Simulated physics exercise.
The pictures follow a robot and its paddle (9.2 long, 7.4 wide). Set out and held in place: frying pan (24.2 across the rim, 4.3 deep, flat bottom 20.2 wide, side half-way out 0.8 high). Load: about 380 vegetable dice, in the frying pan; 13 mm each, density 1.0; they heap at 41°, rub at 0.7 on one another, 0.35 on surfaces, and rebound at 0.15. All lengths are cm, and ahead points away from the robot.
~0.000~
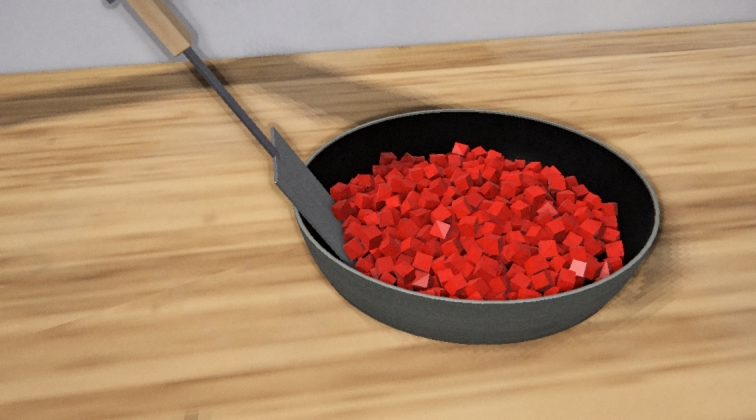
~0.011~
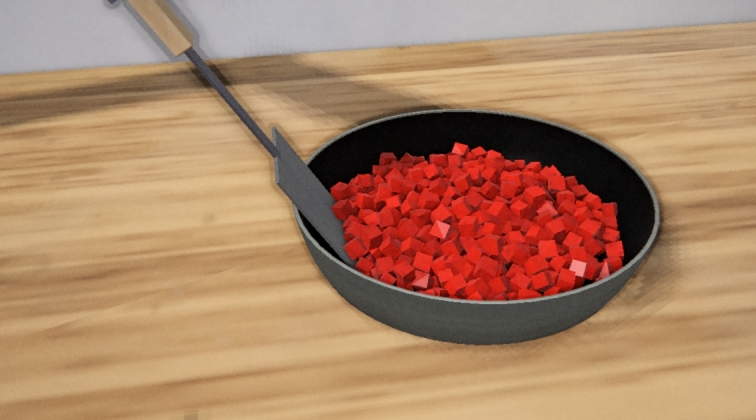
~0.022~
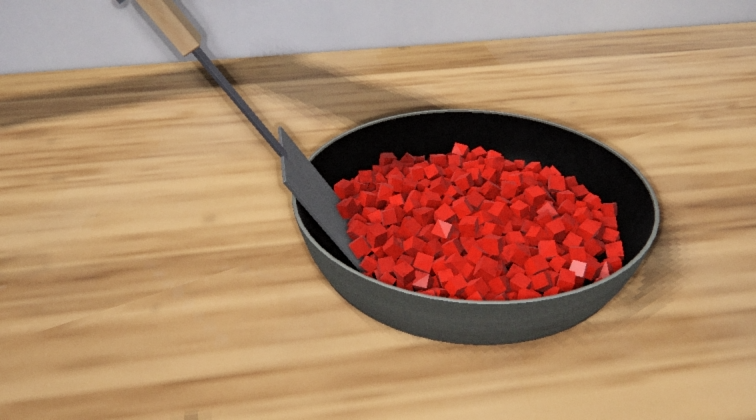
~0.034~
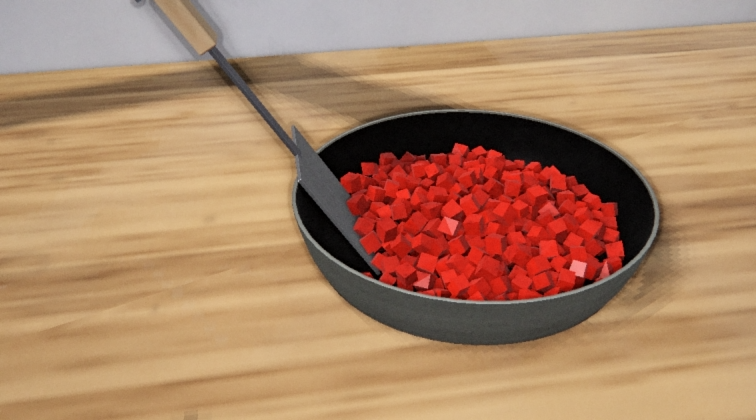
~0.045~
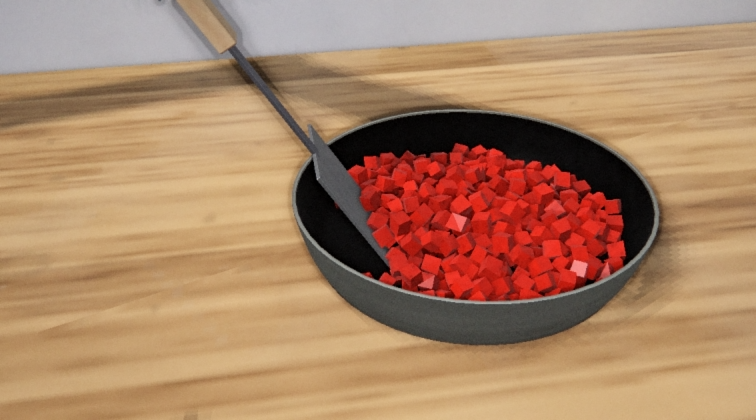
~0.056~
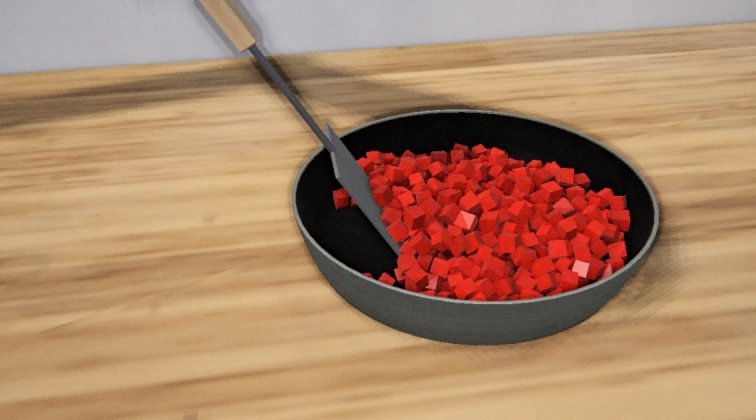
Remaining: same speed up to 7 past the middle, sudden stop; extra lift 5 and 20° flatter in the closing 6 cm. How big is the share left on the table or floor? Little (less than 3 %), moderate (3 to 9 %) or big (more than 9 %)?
A big share, more than 9 %, ends on the table or floor.
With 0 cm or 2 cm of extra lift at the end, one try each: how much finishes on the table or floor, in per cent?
About 5 and 20 per cent.
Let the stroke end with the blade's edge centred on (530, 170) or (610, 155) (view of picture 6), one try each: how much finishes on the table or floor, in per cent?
About 15 and 35 per cent.
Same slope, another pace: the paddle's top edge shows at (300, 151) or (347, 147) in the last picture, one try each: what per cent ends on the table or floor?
About 10 and 30 per cent.
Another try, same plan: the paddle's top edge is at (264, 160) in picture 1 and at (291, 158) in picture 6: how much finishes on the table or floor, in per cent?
About 5 per cent.
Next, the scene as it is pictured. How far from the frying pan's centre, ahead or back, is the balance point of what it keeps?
Some 3.5 cm ahead.
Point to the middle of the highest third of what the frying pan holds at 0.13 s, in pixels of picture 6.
Around (524, 178).
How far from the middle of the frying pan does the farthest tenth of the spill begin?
Roughly 35 cm.
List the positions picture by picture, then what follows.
The first picture shows the paddle top edge at (274, 153), sloping 59°; upper third of the load around (455, 207), from x 340 to 615, top at y 150; 381 in the frying pan.
The second picture shows the paddle top edge at (275, 153), sloping 59°; upper third of the load around (455, 207), from x 340 to 615, top at y 150.
The third picture shows the paddle top edge at (281, 152), sloping 59°; upper third of the load around (453, 207), from x 340 to 615, top at y 150.
The fourth picture shows the paddle top edge at (296, 151), sloping 59°; upper third of the load around (455, 205), from x 340 to 615, top at y 150.
The fifth picture shows the paddle top edge at (313, 150), sloping 59°; upper third of the load around (461, 202), from x 340 to 615, top at y 150.
The sixth picture shows the paddle top edge at (331, 148), sloping 59°; upper third of the load around (465, 199), from x 340 to 620, top at y 150; 381 in the frying pan.
After 0.09 s, sloping 59°, highest piece 7 above the table; 381 in the frying pan.
After 0.13 s, sloping 52°, highest piece 9 above the table; 381 in the frying pan.
After 0.35 s, sloping 39°, highest piece 6 above the table; 281 in the frying pan, 89 on the table or floor, 11 on the blade or in flight.
After 1.40 s, sloping 39°, highest piece 5 above the table; 281 in the frying pan, 100 on the table or floor.
In the end, 281 in the frying pan, 100 on the table or floor. That is 26 % on the table or floor.
